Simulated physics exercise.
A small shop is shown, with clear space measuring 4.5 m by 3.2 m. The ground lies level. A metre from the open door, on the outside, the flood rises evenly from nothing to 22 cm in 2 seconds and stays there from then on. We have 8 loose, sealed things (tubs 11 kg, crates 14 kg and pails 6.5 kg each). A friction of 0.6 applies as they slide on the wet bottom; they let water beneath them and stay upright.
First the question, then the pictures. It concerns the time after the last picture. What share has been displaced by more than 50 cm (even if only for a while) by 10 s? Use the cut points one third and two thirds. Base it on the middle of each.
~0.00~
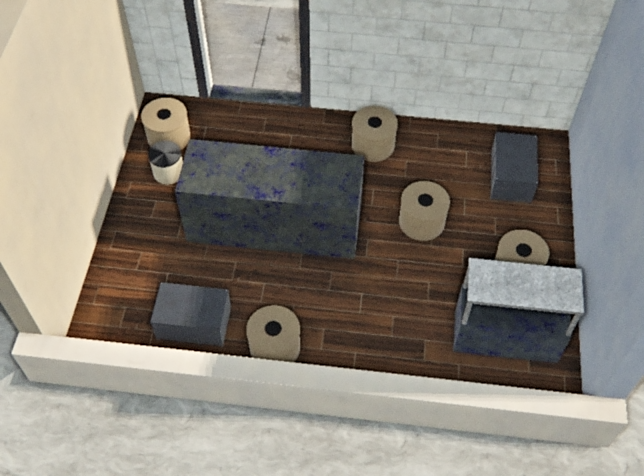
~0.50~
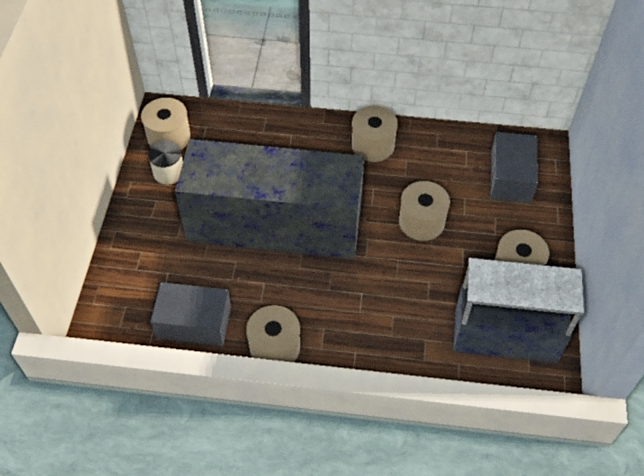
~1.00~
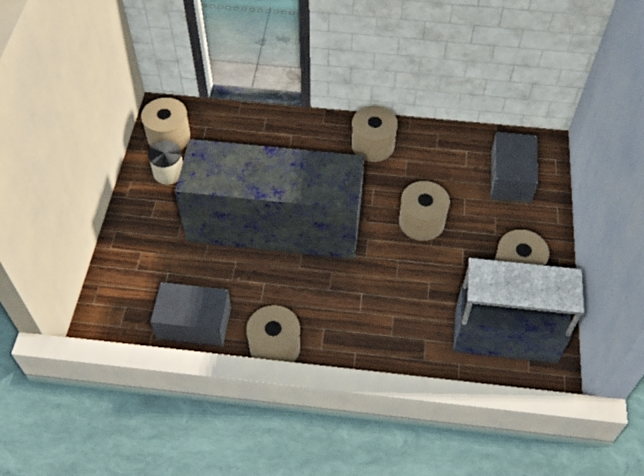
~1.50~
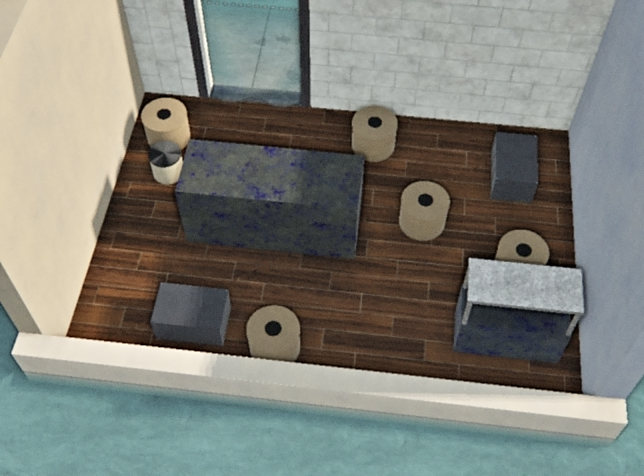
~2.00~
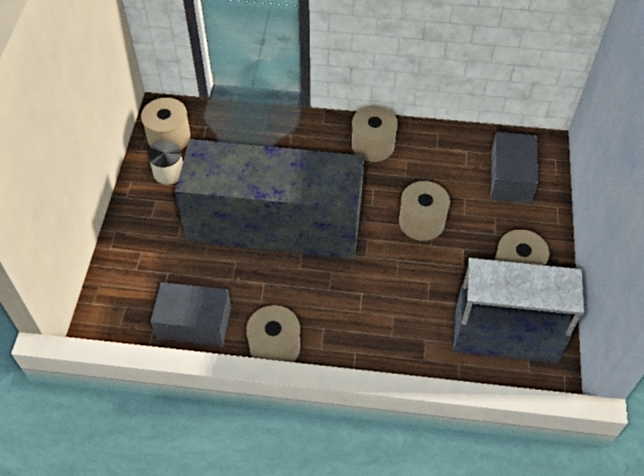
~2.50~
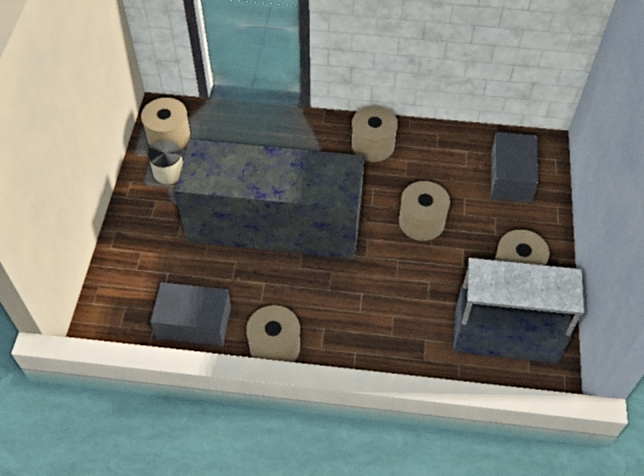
It falls from one third to two thirds.
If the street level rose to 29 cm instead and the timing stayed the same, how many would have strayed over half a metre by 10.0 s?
That would give 8.
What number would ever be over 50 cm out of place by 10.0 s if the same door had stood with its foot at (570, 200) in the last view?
That would give 6.
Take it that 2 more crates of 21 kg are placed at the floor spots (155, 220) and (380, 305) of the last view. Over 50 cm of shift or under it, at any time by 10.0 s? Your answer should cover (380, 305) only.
Below the mark.
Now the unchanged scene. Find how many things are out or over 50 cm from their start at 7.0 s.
2 in all.
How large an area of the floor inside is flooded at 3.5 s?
My estimate is roughly 4.5 m2.
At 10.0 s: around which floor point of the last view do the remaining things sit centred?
About (356, 241).
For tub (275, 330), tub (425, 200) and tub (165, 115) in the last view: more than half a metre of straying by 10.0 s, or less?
Result, in order: Exceeded / stayed within / stayed within.
After 3.5 s 0 of 8 are over 50 cm from their spots; 0 afloat.
After 4.5 s 0 of 8 are over 50 cm from their spots; 0 afloat.
After 7.0 s 2 of 8 are over 50 cm from their spots; 4 afloat.
After 10.0 s 4 of 8 are over 50 cm from their spots, and 4 have been at some point; 4 afloat.
